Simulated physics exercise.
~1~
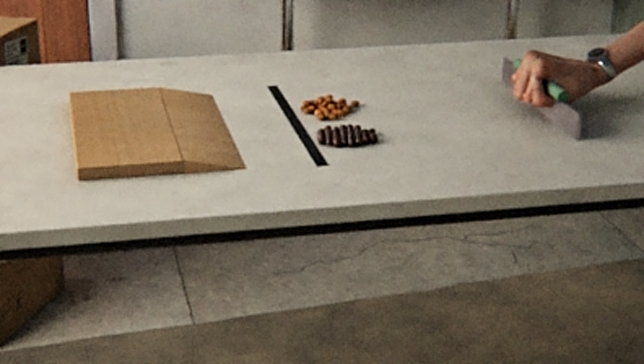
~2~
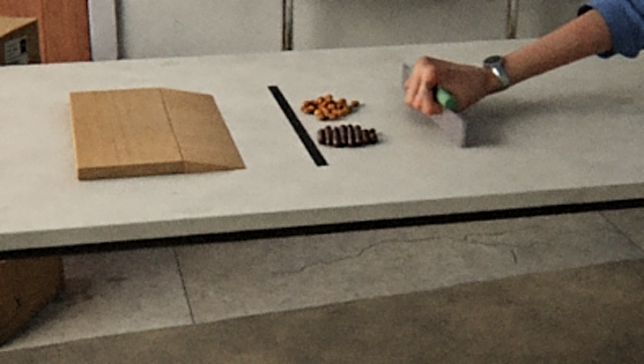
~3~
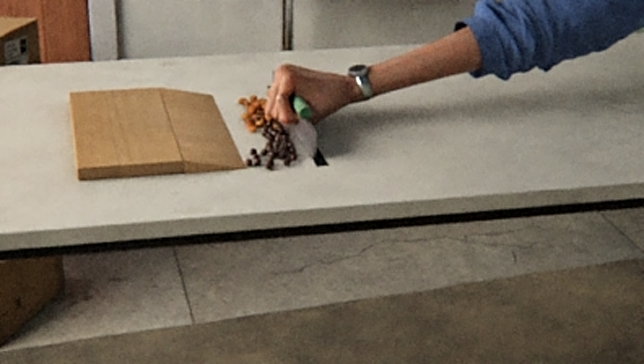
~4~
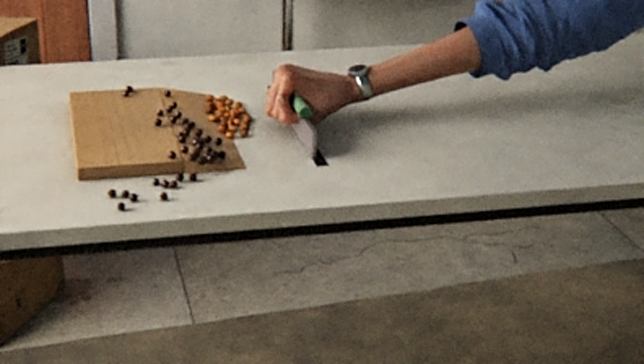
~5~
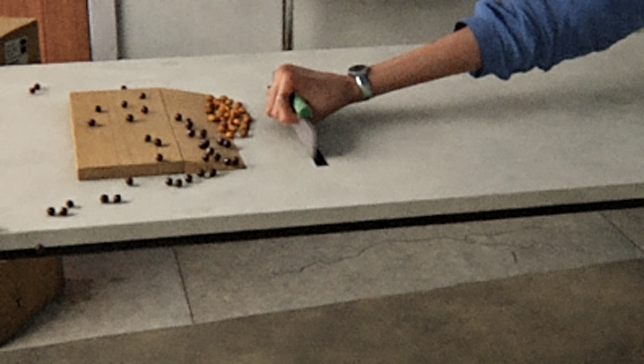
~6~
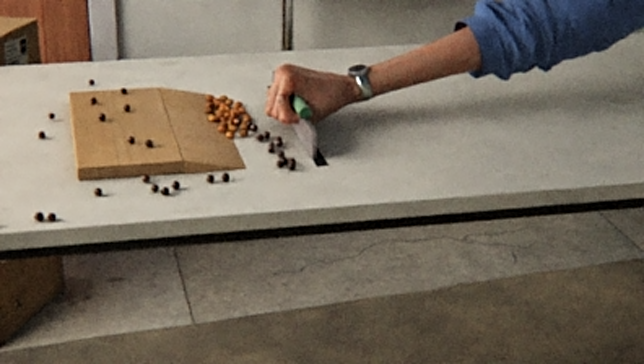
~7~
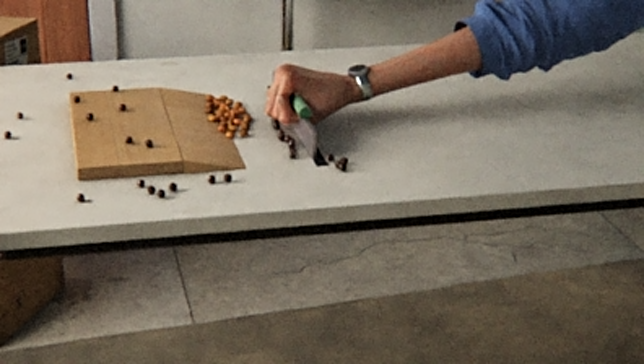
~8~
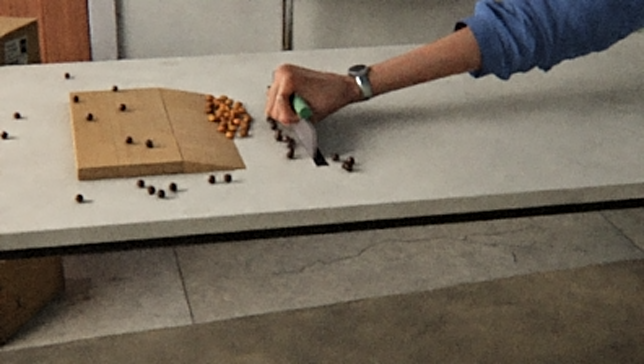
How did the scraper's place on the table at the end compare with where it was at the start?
It started out toward the right end of the table, clear of both piles, and ended farther left, resting at the black tape near the wooden wedge.
